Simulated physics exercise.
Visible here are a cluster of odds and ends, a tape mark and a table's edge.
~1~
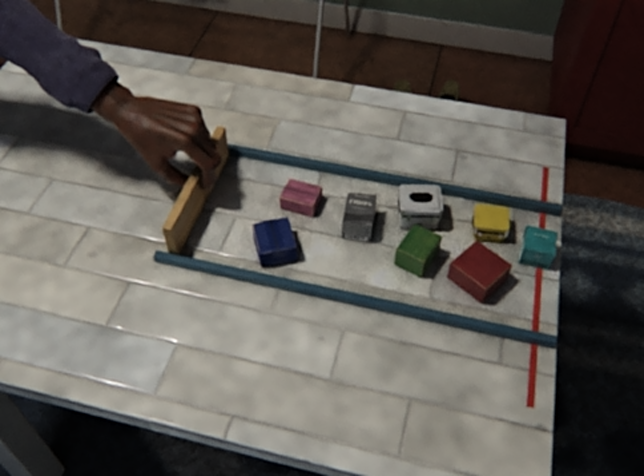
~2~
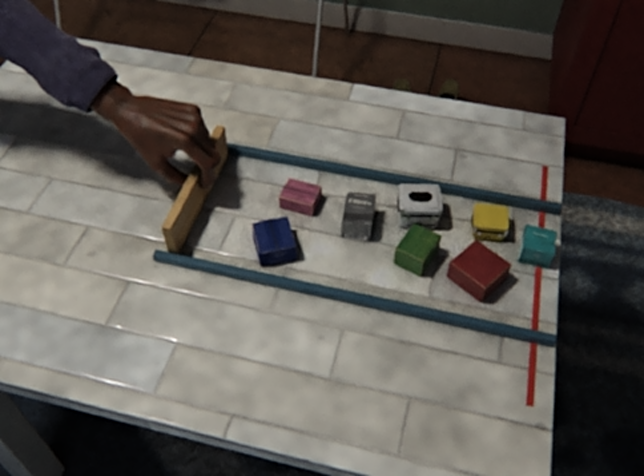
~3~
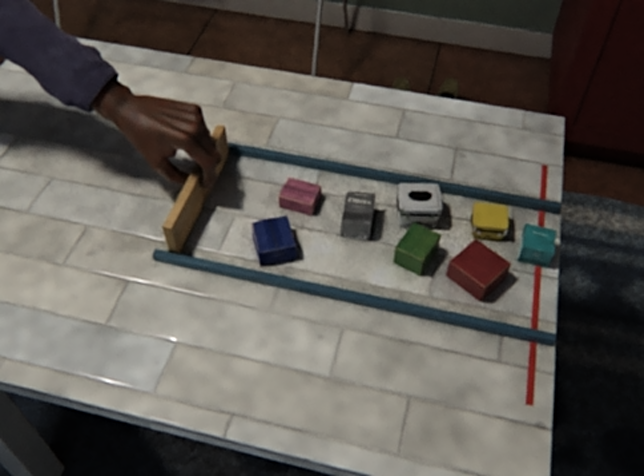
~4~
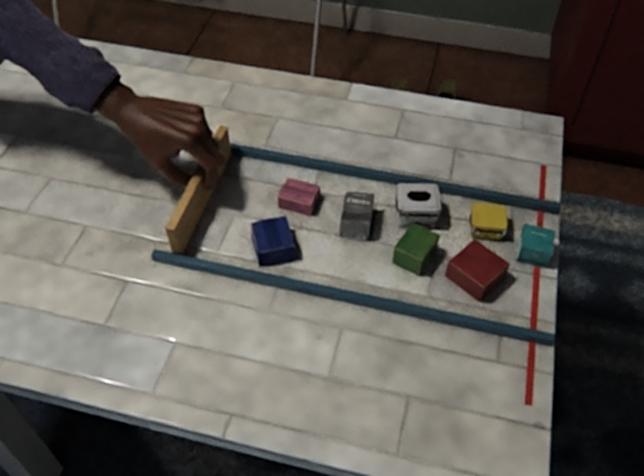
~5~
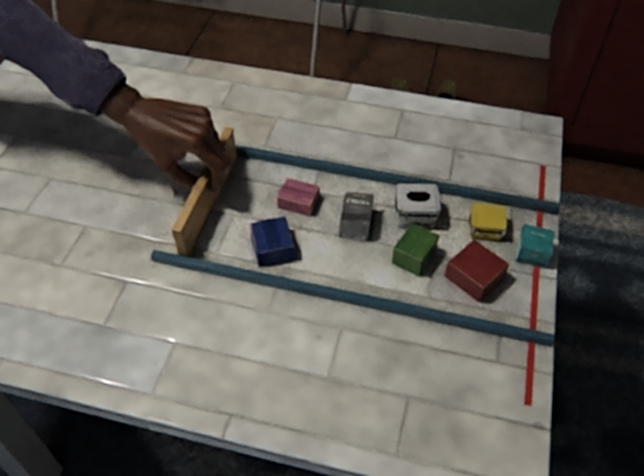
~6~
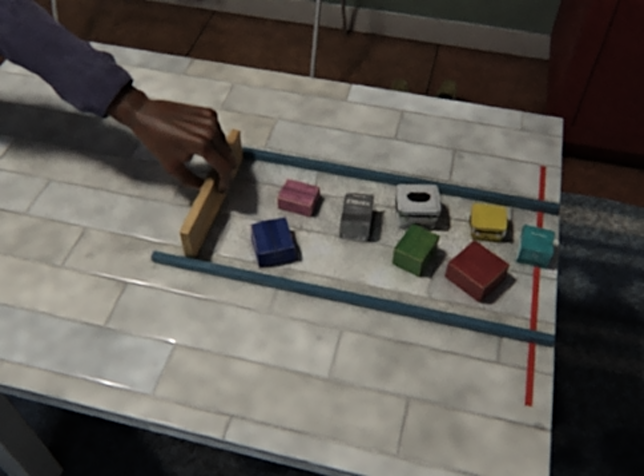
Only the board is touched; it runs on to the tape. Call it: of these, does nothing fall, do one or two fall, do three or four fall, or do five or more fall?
Five or more fall.
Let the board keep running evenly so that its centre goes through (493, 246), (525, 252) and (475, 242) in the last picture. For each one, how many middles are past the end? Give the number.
Going through the three places, I get 3, 5 and 2.
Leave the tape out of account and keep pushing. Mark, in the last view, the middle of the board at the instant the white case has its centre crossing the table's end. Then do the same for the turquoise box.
Near (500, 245), then near (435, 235).
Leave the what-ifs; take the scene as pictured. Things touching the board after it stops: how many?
Result: 2 in all.
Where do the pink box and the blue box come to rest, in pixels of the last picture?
Around (559, 221) and around (557, 315).
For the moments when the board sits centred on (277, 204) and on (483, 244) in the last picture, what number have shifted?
2 at one spot and 8 at the other.
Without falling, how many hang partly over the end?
That comes to 2 of them.
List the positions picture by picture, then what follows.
The first picture shows turquoise box (538, 248); yellow case (490, 224); red block (479, 272); board (198, 189); tape (539, 270).
The second picture shows yellow case (489, 223); grey box (359, 216).
The third picture shows red block (478, 270); board (199, 187).
The fourth picture shows turquoise box (536, 246); green block (416, 249).
The fifth picture shows yellow case (487, 223); white case (417, 206).
The sixth picture shows turquoise box (536, 247); yellow case (487, 223); red block (477, 271); board (214, 192); tape (537, 269).
Soon after, none off yet; turquoise box at rest near (536, 247); yellow case at rest near (487, 223); red block at rest near (477, 271).
Then, none off yet; turquoise box moved about its own width near (560, 255); yellow case moved about its own width near (533, 229); red block moved a little near (501, 283).
At rest, the number that fall off is five or more; fallen, grey box, white case, green block, red block, yellow case and turquoise box.
